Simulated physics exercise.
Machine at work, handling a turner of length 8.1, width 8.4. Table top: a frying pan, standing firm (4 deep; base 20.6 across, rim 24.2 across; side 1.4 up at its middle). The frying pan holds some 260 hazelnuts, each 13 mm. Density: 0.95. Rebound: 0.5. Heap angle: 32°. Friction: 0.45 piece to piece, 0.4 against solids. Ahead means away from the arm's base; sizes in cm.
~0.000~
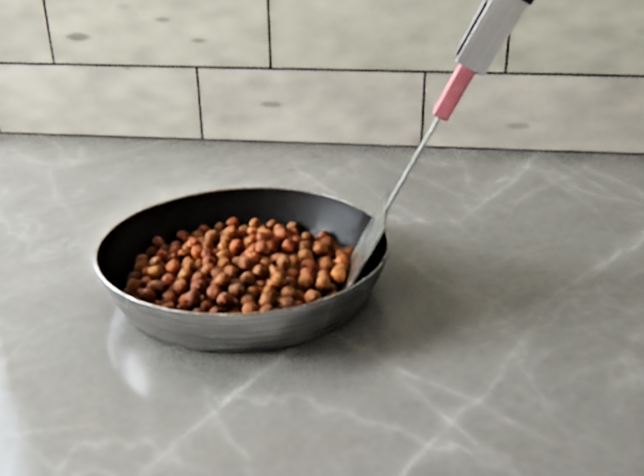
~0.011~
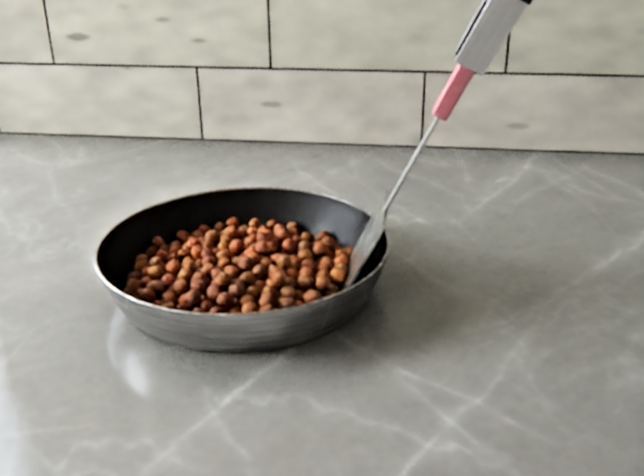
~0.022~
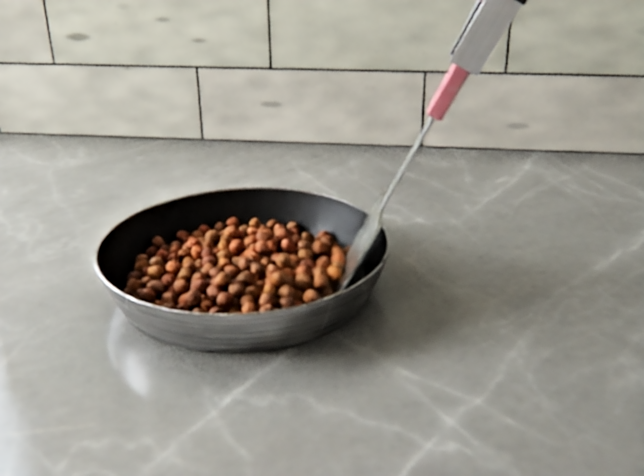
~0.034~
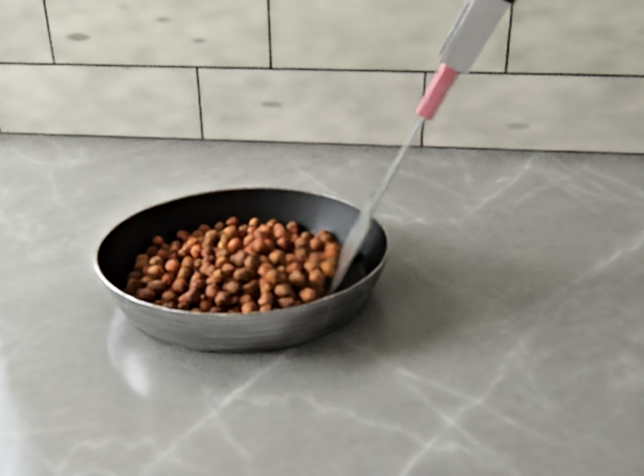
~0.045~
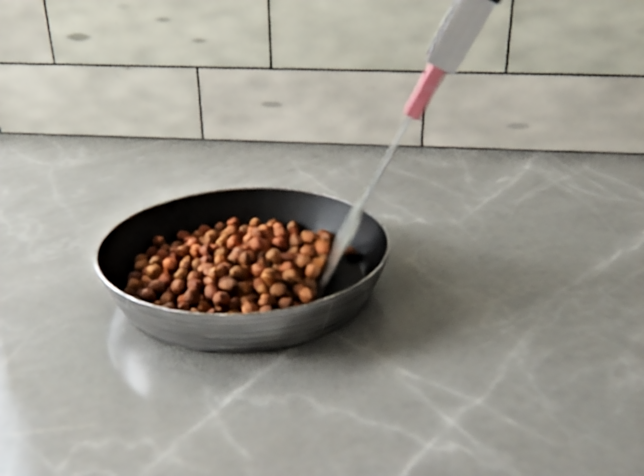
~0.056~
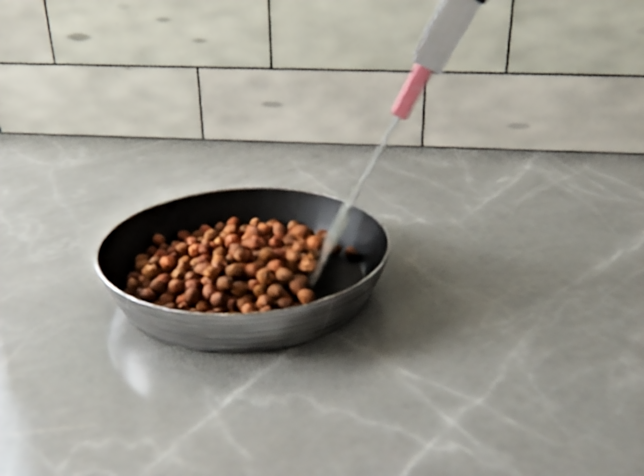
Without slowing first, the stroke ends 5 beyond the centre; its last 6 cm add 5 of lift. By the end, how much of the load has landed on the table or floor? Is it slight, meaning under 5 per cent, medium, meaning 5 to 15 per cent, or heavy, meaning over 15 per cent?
It is medium, from 5 to 15 per cent.
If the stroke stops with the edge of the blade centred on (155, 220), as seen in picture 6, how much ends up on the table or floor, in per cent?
Something close to 15 in a hundred.
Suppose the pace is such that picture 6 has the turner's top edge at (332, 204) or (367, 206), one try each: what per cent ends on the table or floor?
About 15 and 0 percent.
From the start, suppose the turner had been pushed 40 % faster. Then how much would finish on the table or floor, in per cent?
Around 15 per cent would finish on the table or floor.
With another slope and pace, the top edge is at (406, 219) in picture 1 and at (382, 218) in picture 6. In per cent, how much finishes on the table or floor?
It works out to about 5 %, more or less.
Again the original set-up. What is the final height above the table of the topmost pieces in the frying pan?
Close to 4.0 centimetres high.
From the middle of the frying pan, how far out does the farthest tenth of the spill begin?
Around 60 centimetres from the centre.
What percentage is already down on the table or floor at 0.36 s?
I'd say close to 8 in a hundred.
After 0.10 s, sloping 64°, highest piece 5 above the table; 265 in the frying pan.
After 0.14 s, sloping 64°, highest piece 6 above the table; 265 in the frying pan.
After 0.36 s, sloping 64°, highest piece 4 above the table; 243 in the frying pan, 20 on the table or floor, 2 on the blade or in flight.
After 1.41 s, sloping 64°, highest piece 4 above the table; 243 in the frying pan, 22 on the table or floor.
In the end, 243 in the frying pan, 22 on the table or floor. That is 8 % on the table or floor.
